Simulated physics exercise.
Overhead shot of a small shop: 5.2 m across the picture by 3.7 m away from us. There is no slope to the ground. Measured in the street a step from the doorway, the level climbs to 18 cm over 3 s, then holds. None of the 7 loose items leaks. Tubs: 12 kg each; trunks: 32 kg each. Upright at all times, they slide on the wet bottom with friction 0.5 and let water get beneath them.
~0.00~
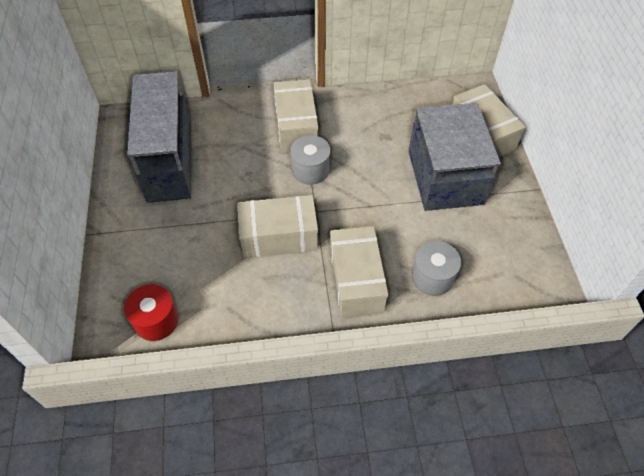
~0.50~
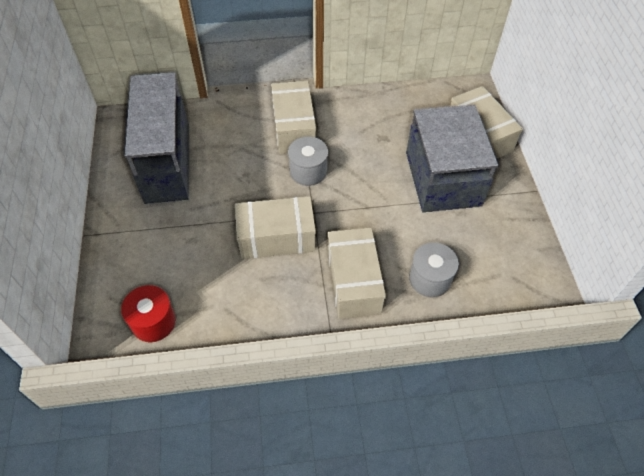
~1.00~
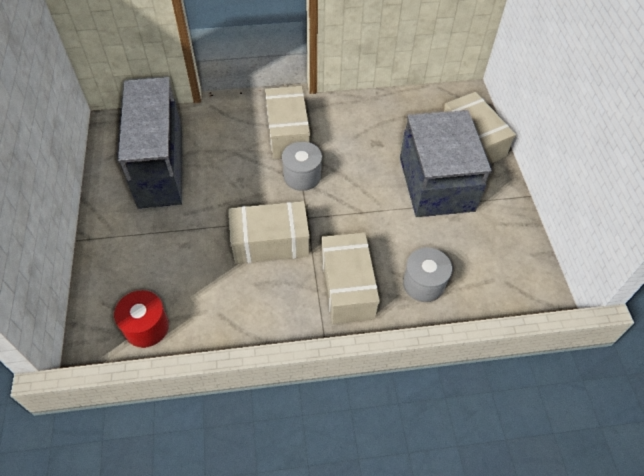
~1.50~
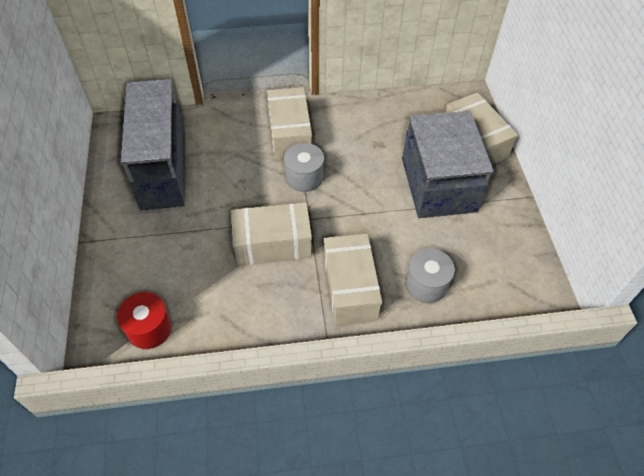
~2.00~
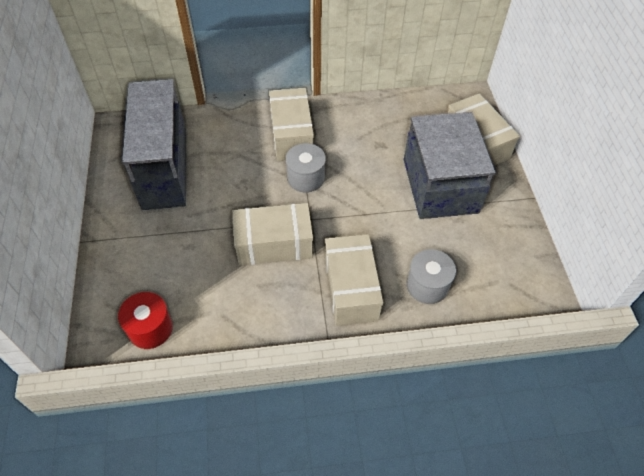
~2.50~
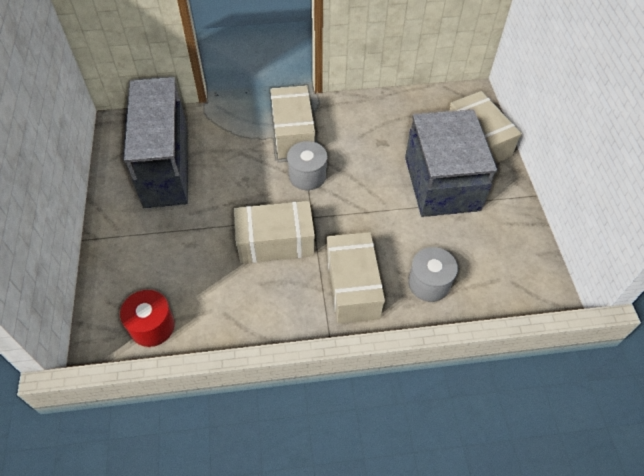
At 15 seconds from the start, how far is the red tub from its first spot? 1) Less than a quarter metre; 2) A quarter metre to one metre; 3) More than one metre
The answer is 3.
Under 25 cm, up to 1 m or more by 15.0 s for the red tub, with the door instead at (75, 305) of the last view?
As for the red tub, it winds up a long way off.
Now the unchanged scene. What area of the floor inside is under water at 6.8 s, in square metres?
I'd estimate close to 13 m2.
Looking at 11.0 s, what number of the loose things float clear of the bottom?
Count: 2.
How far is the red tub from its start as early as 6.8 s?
About 0 cm.
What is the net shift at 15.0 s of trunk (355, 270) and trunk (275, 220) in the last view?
30 cm and 100 cm respectively.
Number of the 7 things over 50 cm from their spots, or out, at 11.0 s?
By that point, 0.
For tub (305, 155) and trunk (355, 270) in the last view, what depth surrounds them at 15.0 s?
Close to 14 and 15 centimetres.
After 3.5 s the red tub is near (144, 311), 0.0 m from its start, aground; 0 afloat.
After 6.8 s the red tub is near (143, 313), 0.0 m from its start, aground; 0 afloat.
After 11.0 s the red tub is near (132, 341), 0.3 m from its start, afloat; 2 afloat.
After 15.0 s the red tub is near (106, 194), 1.5 m from its start, afloat; 7 afloat.
